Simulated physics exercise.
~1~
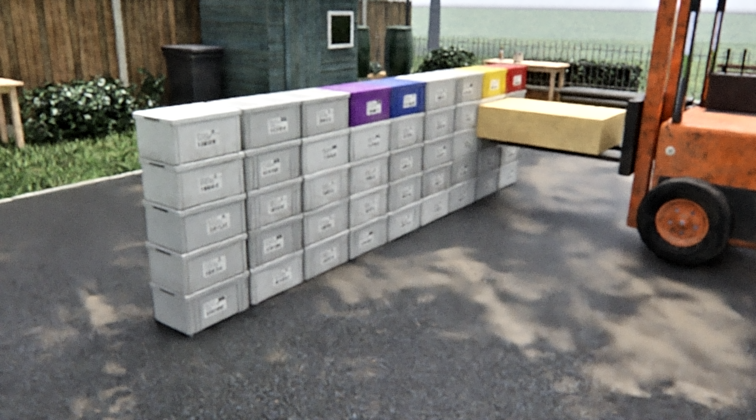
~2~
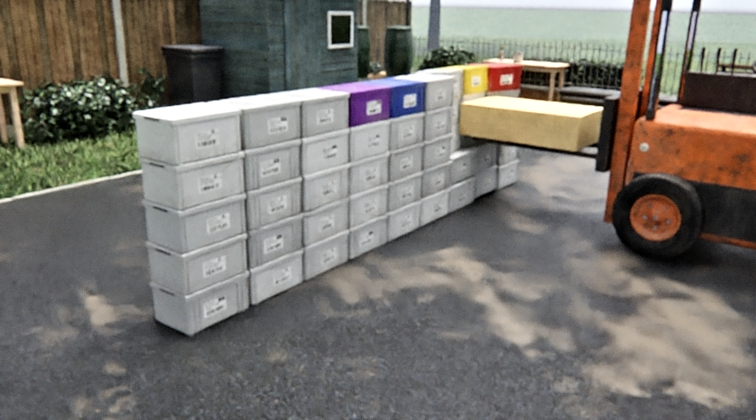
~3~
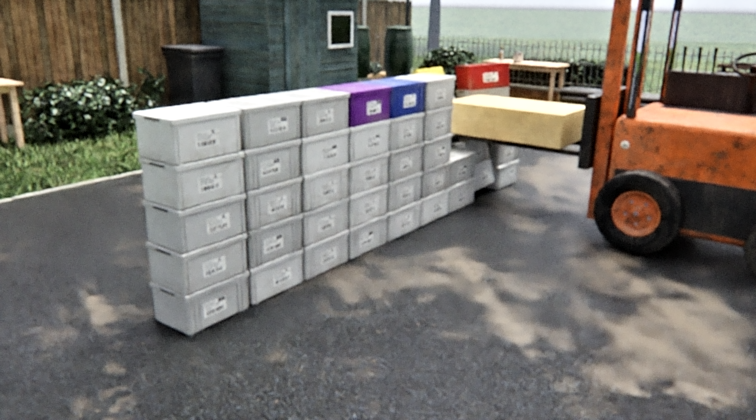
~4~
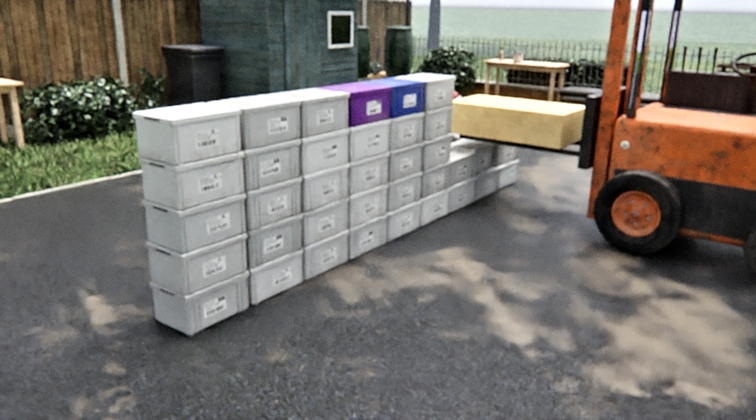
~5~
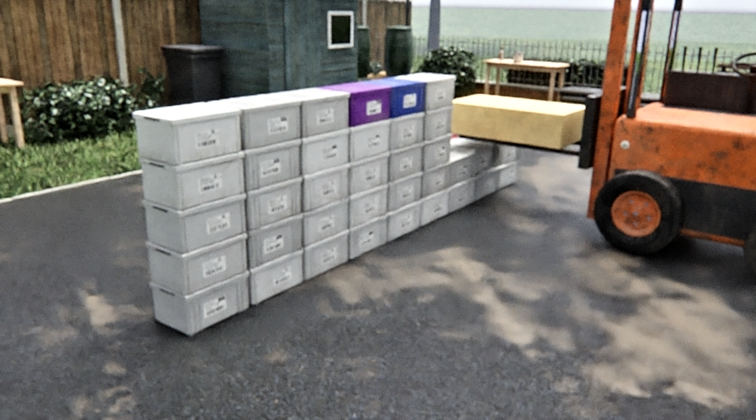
On a paved yard beside a wooden fence and a dark green shed, seen from a fixed, slightly raised view, a long wall of pale grey lidded totes runs away to the right. Its top row includes a purple and a blue tote, with a yellow and a red one toward the far end. From the right, an orange lift truck pushes a long tan case leftward into that end. The yellow and red totes shift left, then the yellow one tilts and sinks behind the wall. The truck stops, and the red tote drops from sight too. The far end is left low, while purple and blue stay put.
